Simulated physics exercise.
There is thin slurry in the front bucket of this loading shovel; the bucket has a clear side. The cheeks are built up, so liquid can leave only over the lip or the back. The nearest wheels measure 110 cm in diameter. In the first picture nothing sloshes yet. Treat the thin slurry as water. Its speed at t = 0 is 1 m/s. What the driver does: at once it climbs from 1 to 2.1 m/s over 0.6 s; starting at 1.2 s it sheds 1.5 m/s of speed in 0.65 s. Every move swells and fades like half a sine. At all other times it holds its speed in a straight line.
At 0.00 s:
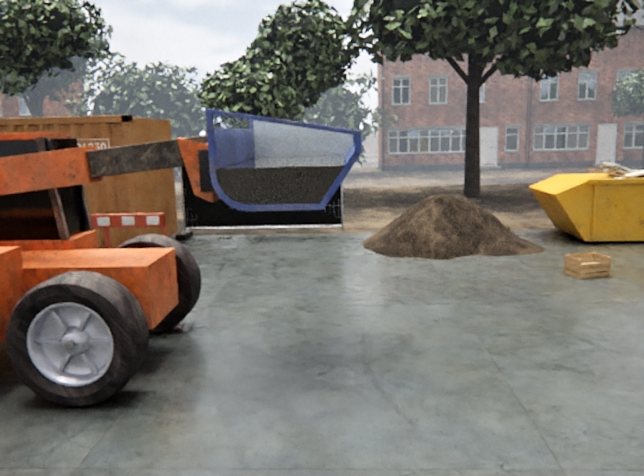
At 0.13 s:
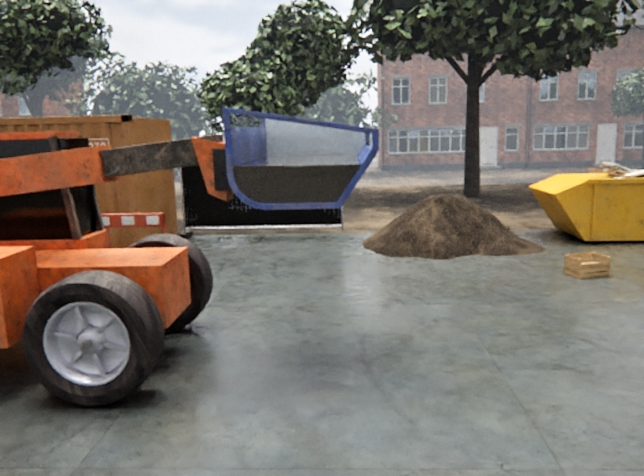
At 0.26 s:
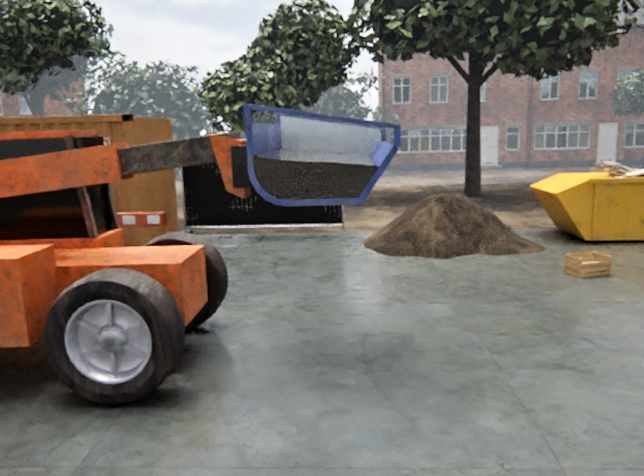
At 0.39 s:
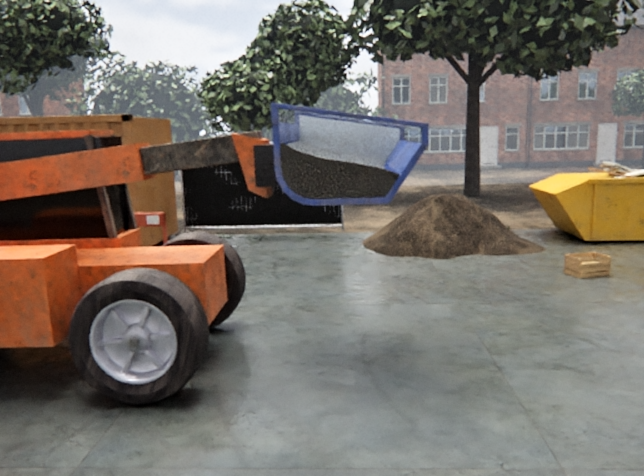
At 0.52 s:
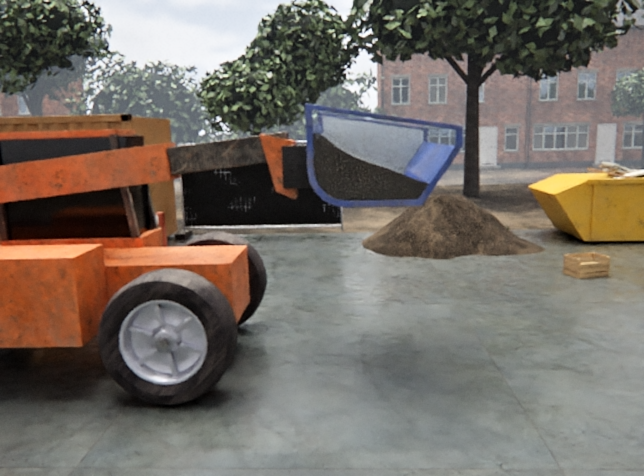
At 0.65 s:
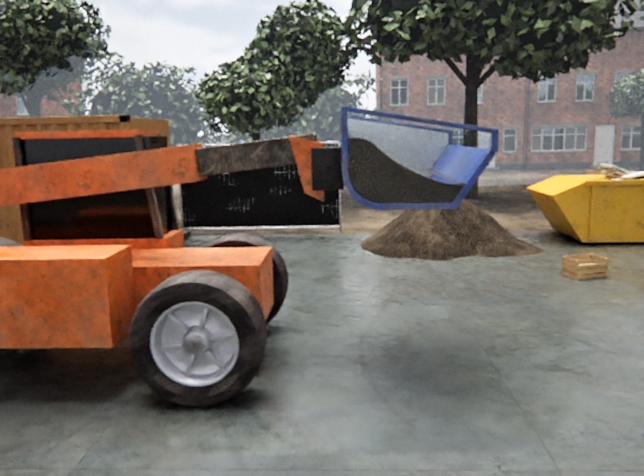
In a paved yard, an orange loader with a clear-sided blue bucket rolled steadily to the right, and the dark slurry inside sloped up toward the back as the bucket passed in front of a dirt pile.
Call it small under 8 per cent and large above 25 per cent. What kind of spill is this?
The loss is middling.
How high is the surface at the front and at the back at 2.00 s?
About 30 cm in front and 18 cm behind.
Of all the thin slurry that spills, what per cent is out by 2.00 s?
Some 80 per cent by then.
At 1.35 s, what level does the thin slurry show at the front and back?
Front 36 cm, back 16 cm.
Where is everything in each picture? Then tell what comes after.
In the first picture, it reaches (316, 167) at the front; it reaches (229, 169) at the back; the lip is at (355, 151); the front is on the right.
In the second picture, it reaches (333, 166) at the front; it reaches (246, 167) at the back.
In the third picture, it reaches (355, 165) at the front; it reaches (267, 159) at the back.
In the fourth picture, it reaches (382, 169) at the front; it reaches (293, 149) at the back.
In the fifth picture, it reaches (415, 179) at the front; it reaches (326, 140) at the back.
In the sixth picture, it reaches (450, 184) at the front; it reaches (361, 140) at the back; the lip is at (491, 149).
Then, 1.35 s in, the surface stands 15 cm at the back and 35 cm at the front; 7 per cent has gone, over the front.
Then, 2.00 s in, the surface stands 18 cm at the back and 31 cm at the front; 13 per cent has gone, over the front.
Then, 2.65 s in, the surface stands 32 cm at the back and 13 cm at the front; 14 per cent has gone, over the front.
Then, 4.74 s in, 17 per cent has gone, over the front, 82 of 468 litres.
